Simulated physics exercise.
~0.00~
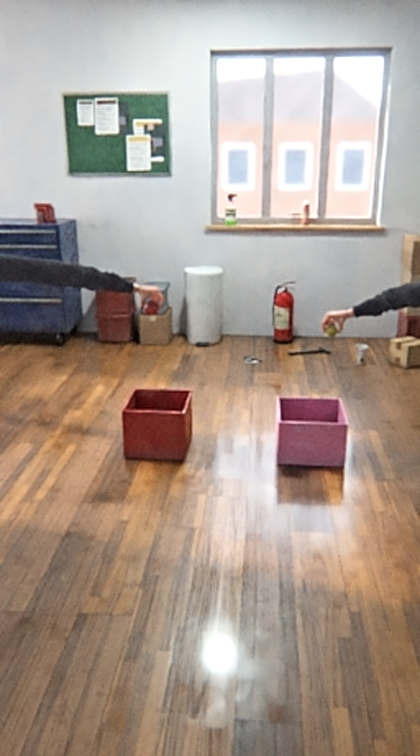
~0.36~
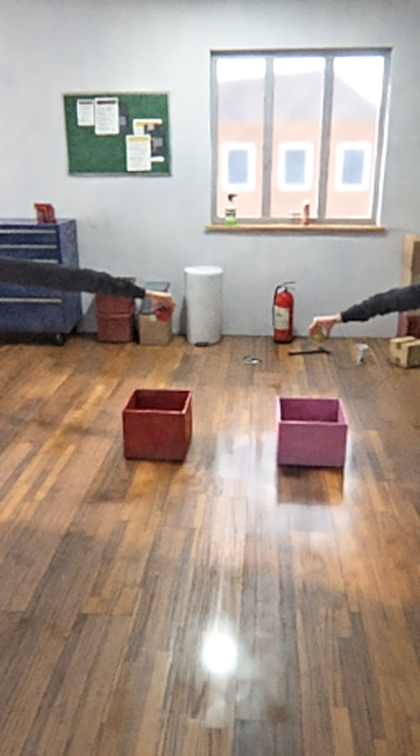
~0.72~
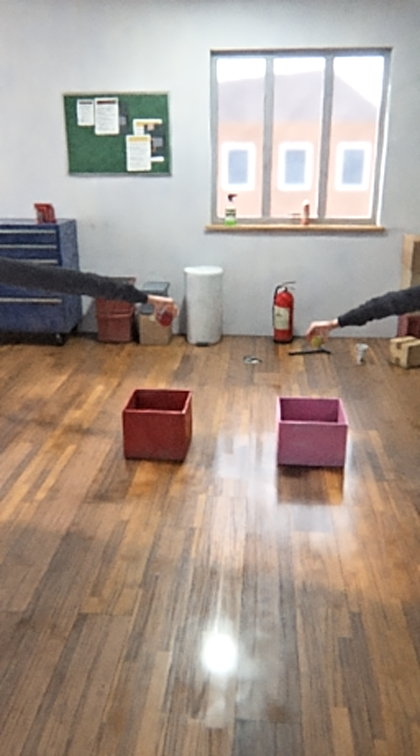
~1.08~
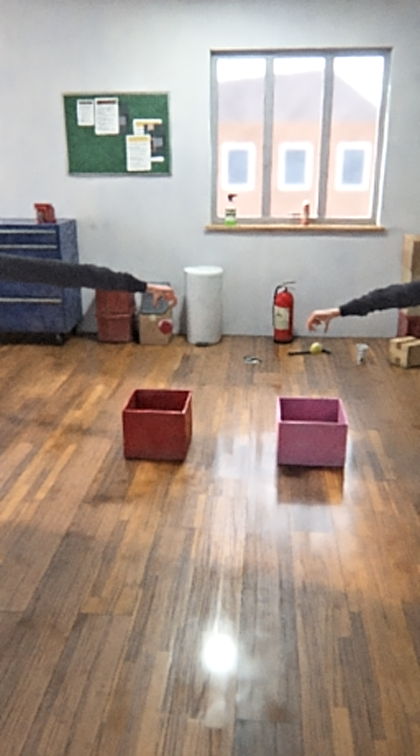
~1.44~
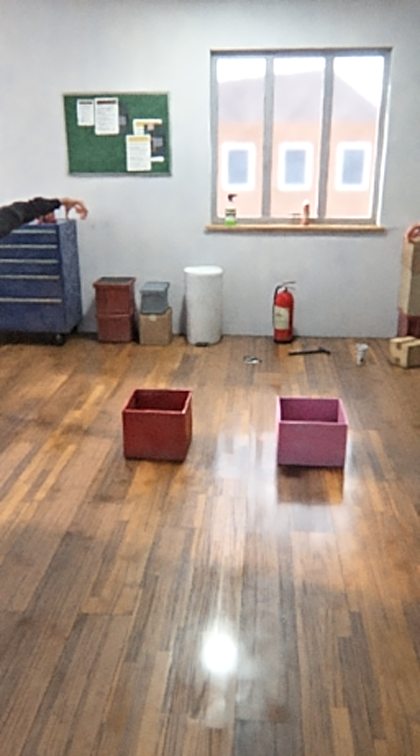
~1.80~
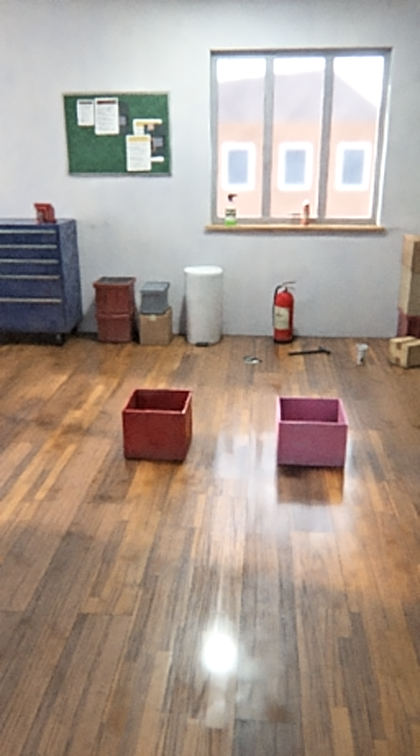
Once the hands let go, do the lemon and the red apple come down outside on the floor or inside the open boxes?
Both come down inside, the red apple in the red box on the left and the lemon in the pink box on the right. Neither one is left on the floor around them.
